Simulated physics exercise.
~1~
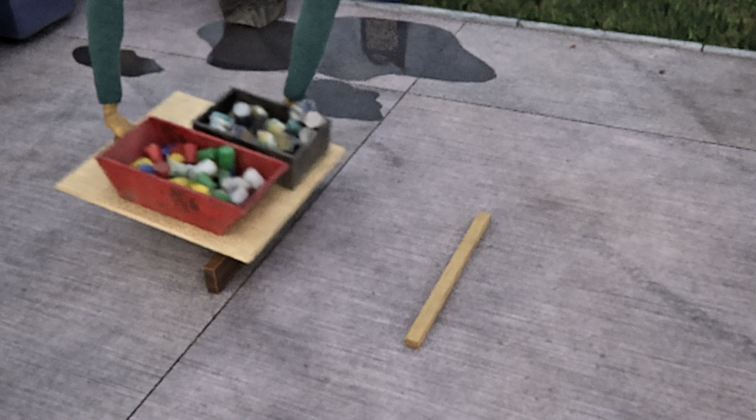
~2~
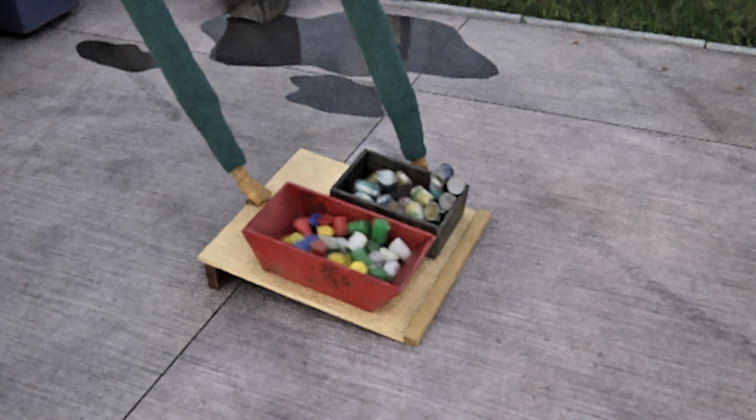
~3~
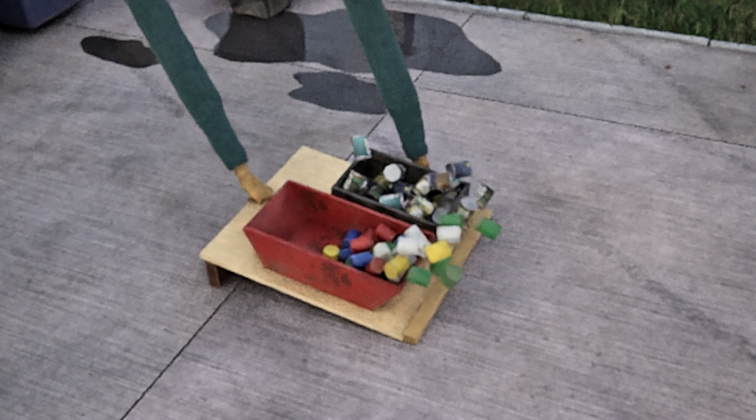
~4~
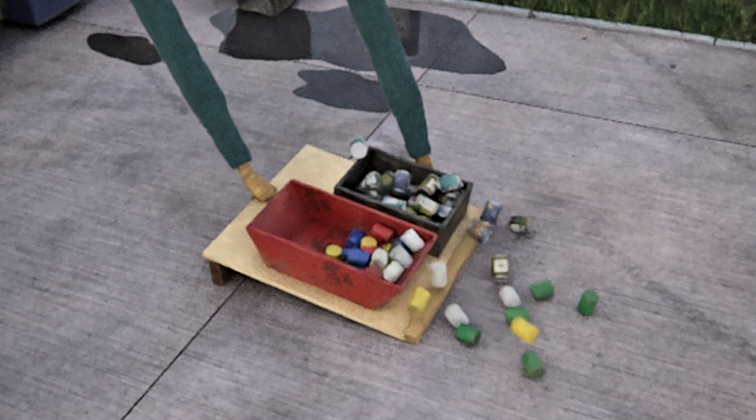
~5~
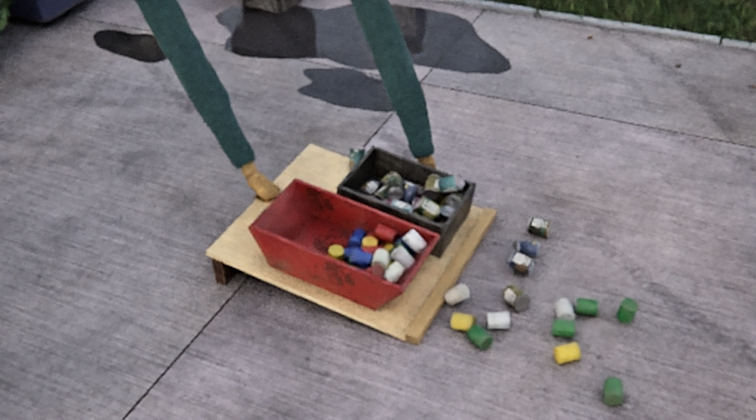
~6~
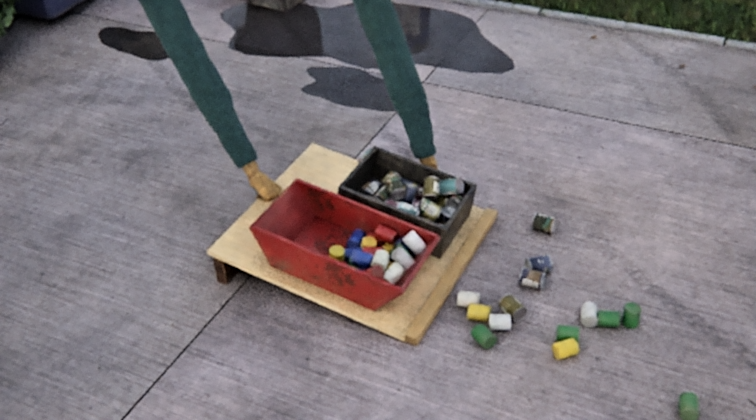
Two green-sleeved arms brought a wooden board carrying a red crate and a black crate down onto the pavement, and colorful jars and small tins flew out to the right, ending scattered on the ground while both crates stayed on the board.
